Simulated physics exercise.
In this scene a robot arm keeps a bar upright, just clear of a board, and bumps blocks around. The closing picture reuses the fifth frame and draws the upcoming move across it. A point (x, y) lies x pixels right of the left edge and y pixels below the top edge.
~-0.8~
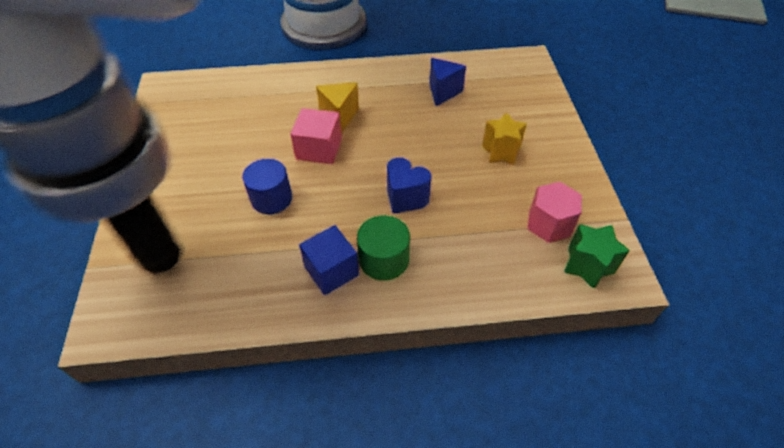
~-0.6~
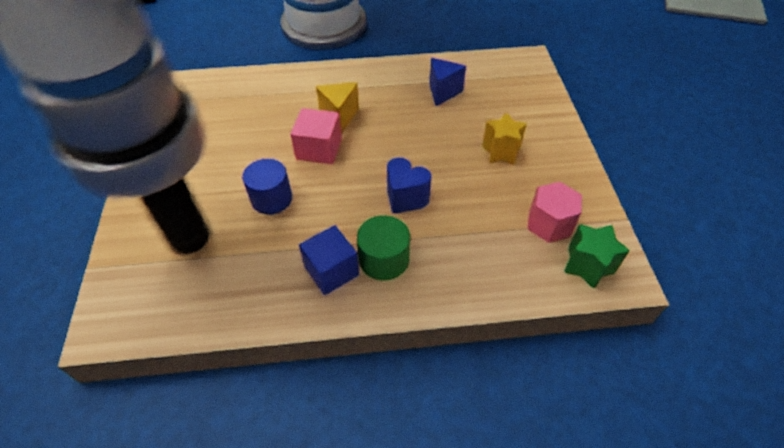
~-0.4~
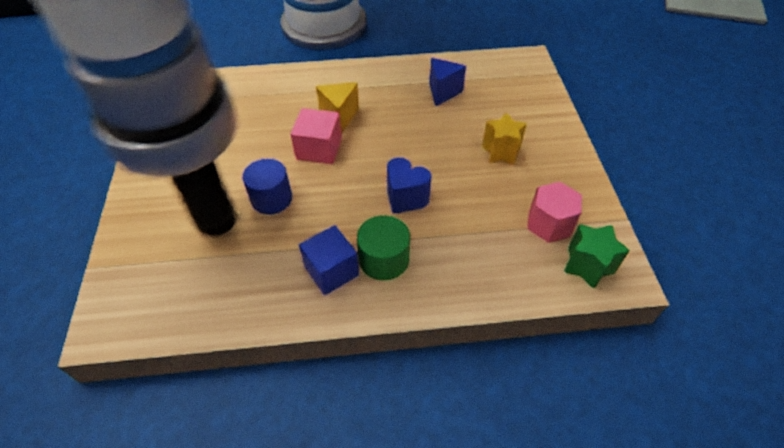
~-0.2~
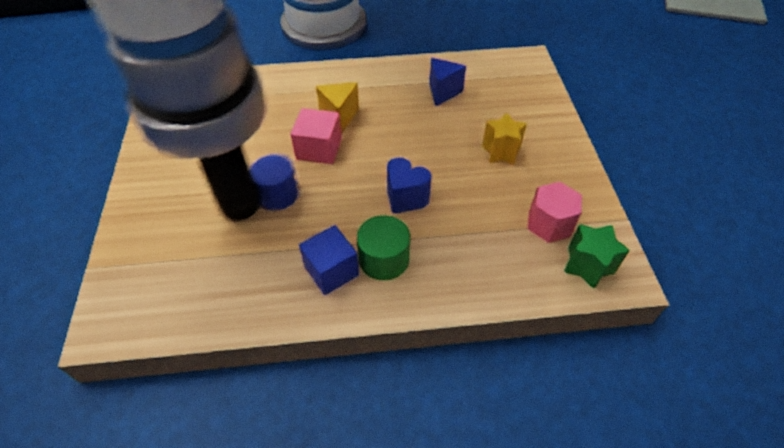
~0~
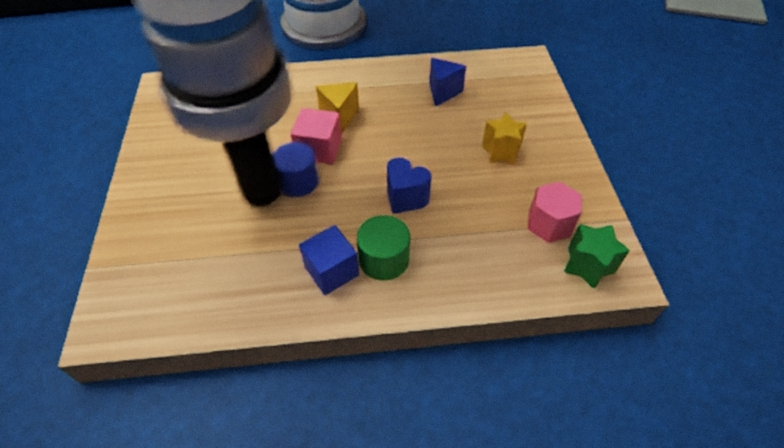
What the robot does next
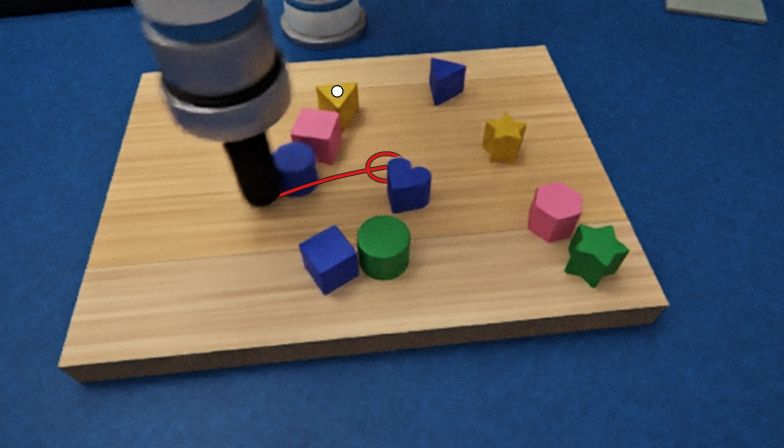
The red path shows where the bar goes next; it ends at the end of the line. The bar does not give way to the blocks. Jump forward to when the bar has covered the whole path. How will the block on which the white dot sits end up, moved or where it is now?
That one moves away.
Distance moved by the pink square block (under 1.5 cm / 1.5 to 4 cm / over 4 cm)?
It will move more than 4 cm.
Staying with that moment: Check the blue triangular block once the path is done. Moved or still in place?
It stays.
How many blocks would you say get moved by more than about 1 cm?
My forecast: 3 or more.
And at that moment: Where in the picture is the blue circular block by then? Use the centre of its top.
It will end up at (382, 115).
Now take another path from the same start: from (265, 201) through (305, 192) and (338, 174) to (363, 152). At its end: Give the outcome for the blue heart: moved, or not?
Not moved.
The line goes from (265, 201) over (326, 180) to (386, 167); the dot is on the yellow triangular block.
What follows on the original path. One third of the way, bar at (304, 177); blue circular block at (329, 138); pink square block at (332, 110); yellow triangular block at (339, 85), turned 25° anticlockwise.
Two thirds of the way, bar at (345, 165); blue circular block at (360, 124); pink square block at (346, 98), turned 20° anticlockwise; yellow triangular block at (339, 78), turned 65° anticlockwise.
At the end, bar at (386, 157); blue circular block at (382, 115); pink square block at (348, 96), turned 30° anticlockwise; yellow triangular block at (338, 76), turned 75° anticlockwise; blue heart unmoved; blue triangular block unmoved.
